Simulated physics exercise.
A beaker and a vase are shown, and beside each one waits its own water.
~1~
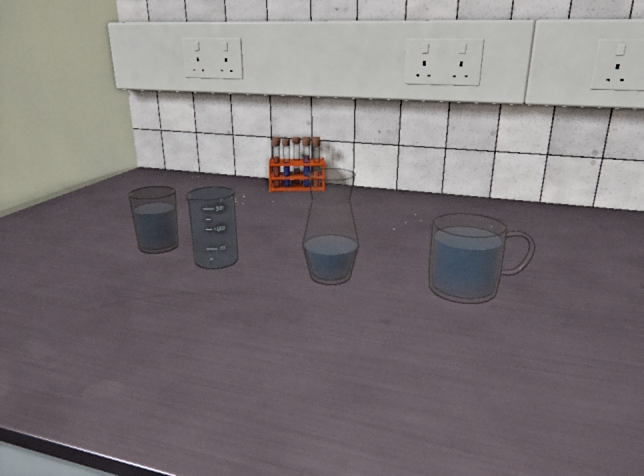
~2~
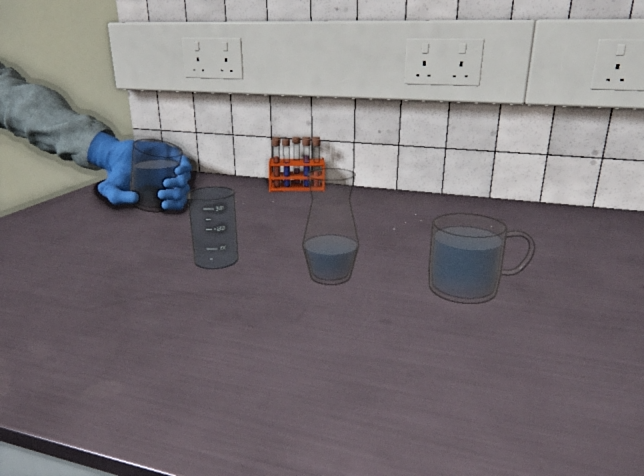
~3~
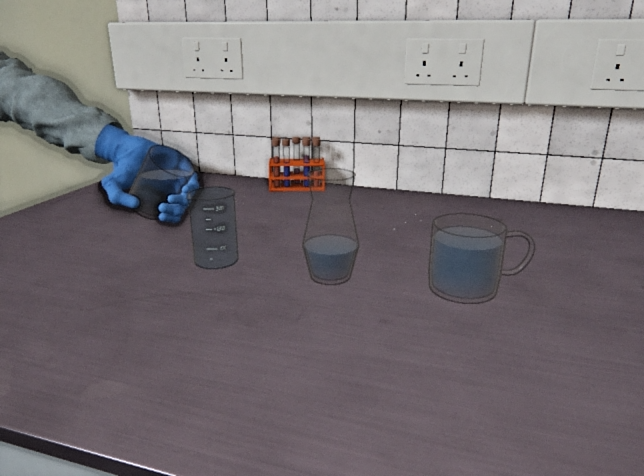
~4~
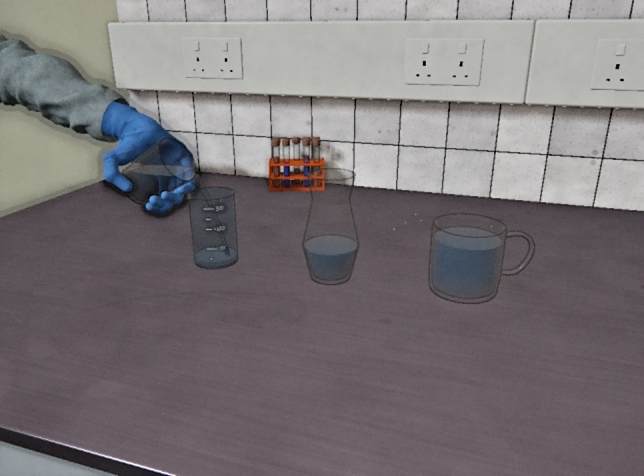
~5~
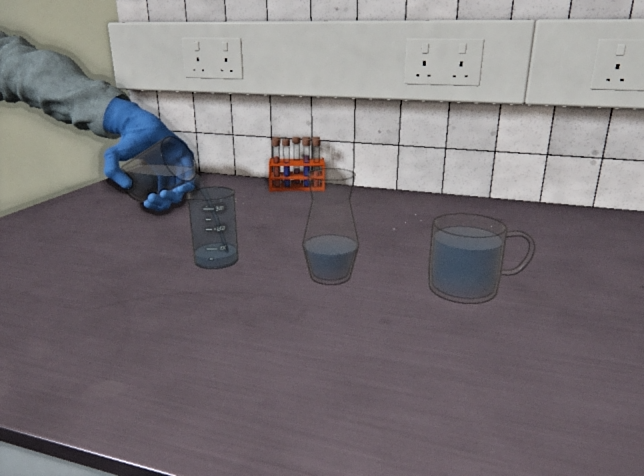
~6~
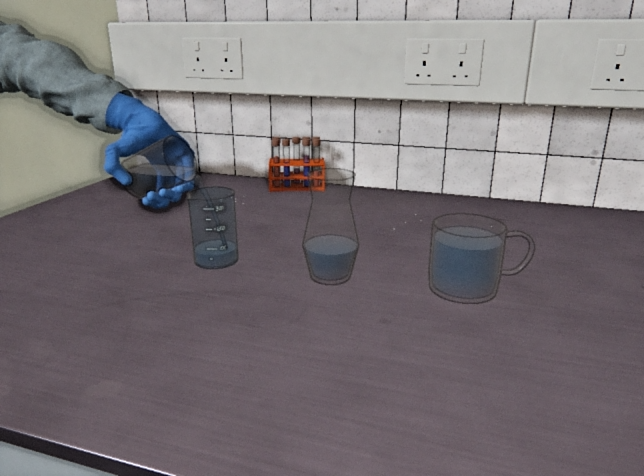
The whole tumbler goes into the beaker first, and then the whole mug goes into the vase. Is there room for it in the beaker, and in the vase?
At the end, I reckon the beaker has enough space; I reckon the vase lacks the space.
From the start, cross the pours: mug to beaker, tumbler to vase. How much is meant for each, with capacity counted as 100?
Roughly 120 % and 70 %.
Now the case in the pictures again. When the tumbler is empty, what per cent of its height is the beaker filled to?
It ends up near 50 percent full.
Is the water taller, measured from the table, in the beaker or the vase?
It finishes higher in the vase.
Next, the beaker is about a third full.
After that, the beaker is about half full.
Finally, the beaker is about half full; the vase is full to the brim with a puddle round it.
